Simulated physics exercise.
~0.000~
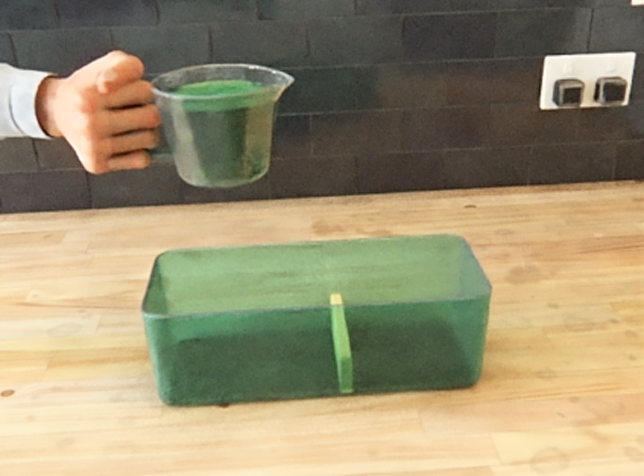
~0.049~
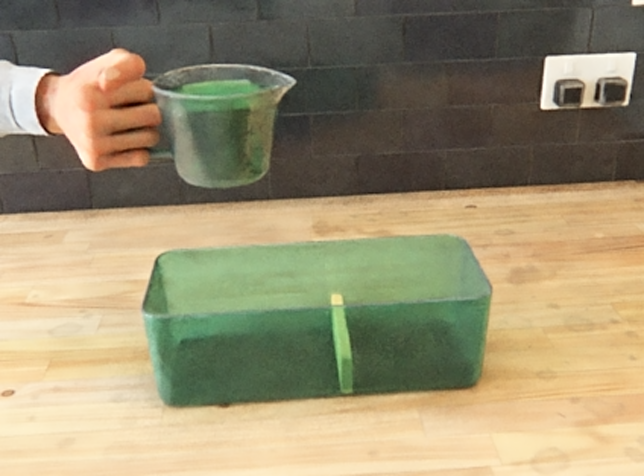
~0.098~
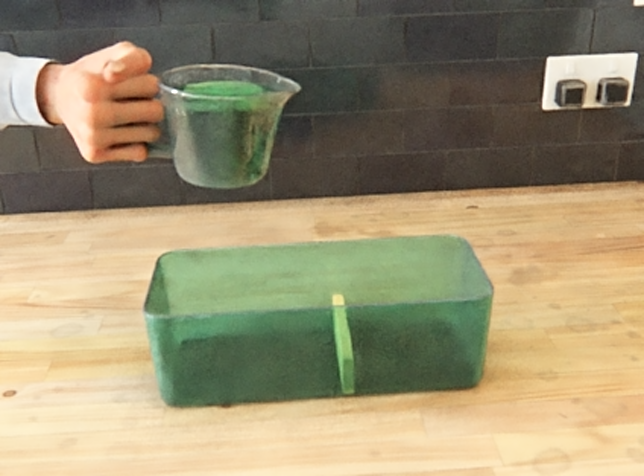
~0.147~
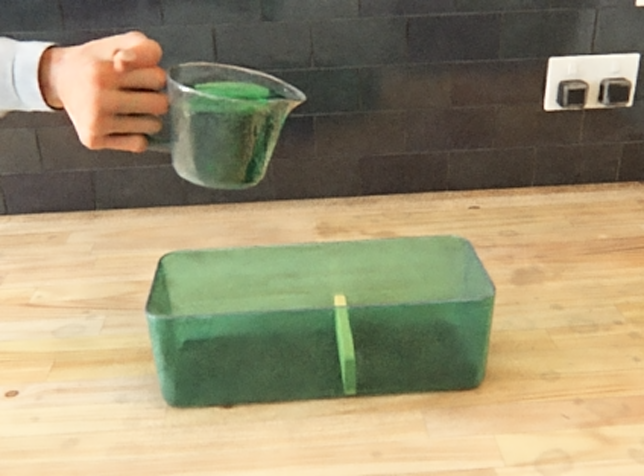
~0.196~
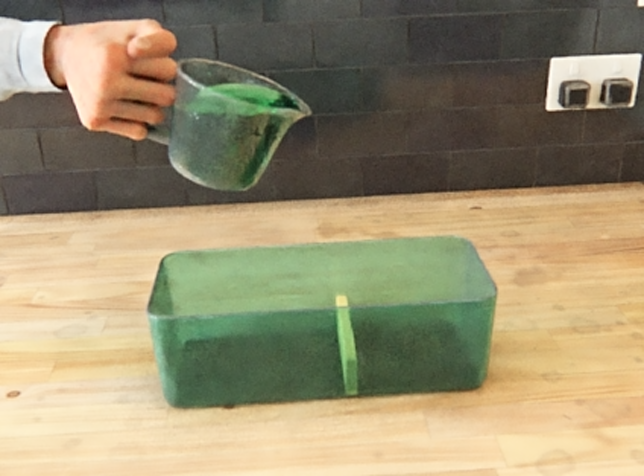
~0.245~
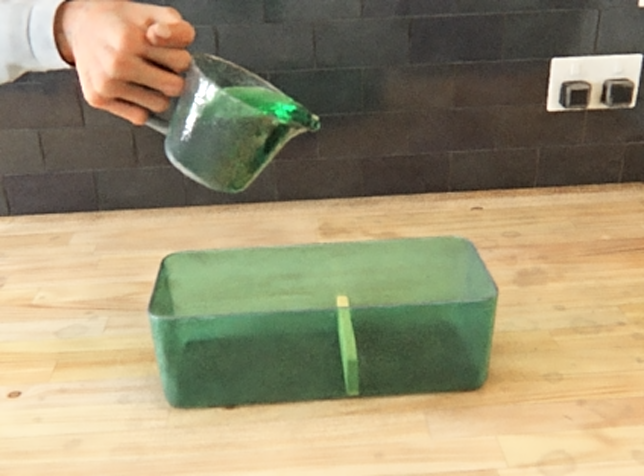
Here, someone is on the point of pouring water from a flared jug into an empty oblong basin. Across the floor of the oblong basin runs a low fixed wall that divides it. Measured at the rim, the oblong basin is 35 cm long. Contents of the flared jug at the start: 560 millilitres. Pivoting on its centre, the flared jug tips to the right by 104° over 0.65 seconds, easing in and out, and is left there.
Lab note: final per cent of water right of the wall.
Approx. 70 %.
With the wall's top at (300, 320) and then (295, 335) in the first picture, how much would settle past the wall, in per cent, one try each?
95 per cent first, 90 per cent second.
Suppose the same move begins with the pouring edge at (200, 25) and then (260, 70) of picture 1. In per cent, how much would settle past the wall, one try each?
I'd expect close to 5 per cent and then close to 30 per cent.
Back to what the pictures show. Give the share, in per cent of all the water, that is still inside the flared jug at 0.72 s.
I'd say some 4 per cent remains.
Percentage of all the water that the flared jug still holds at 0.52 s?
Near 36 in a hundred.
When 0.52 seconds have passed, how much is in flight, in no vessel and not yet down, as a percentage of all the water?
Close to 38 per cent, I'd say.
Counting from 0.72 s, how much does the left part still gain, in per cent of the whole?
I'd put it near 10 percent.
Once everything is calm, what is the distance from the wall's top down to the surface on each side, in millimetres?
Left 38 mm, right 22 mm.
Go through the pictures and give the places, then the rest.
The first frame shows tilt 0°; pouring edge (294, 78); surface from (161, 96) to (277, 90); the oblong basin's rim runs from (149, 283) to (477, 264); the wall's top is at (341, 325).
The second frame shows tilt 1°; pouring edge (296, 81); surface from (162, 95) to (278, 91).
The third frame shows tilt 6°; pouring edge (301, 87); surface from (165, 94) to (283, 94).
The fourth frame shows tilt 13°; pouring edge (307, 97); surface from (171, 95) to (290, 97).
The fifth frame shows tilt 22°; pouring edge (312, 111); surface from (178, 98) to (300, 102).
The sixth frame shows tilt 32°; pouring edge (314, 127); surface from (178, 108) to (308, 117); 3 per cent is over the edge.
By 0.52 s the tilt is 93° and 36 per cent is still to pour, 0 is left of the wall and 26 right of it.
By 0.72 s the tilt is 104° and 4 per cent is still to pour, 19 is left of the wall and 67 right of it.
By 0.92 s the tilt is 104° and 0 per cent is still to pour, 28 is left of the wall and 69 right of it.
By 1.15 s the tilt is 104° and 0 per cent is still to pour, 29 is left of the wall and 70 right of it.
At rest 29 per cent lies left of the wall, 70 right of it and 2 outside.
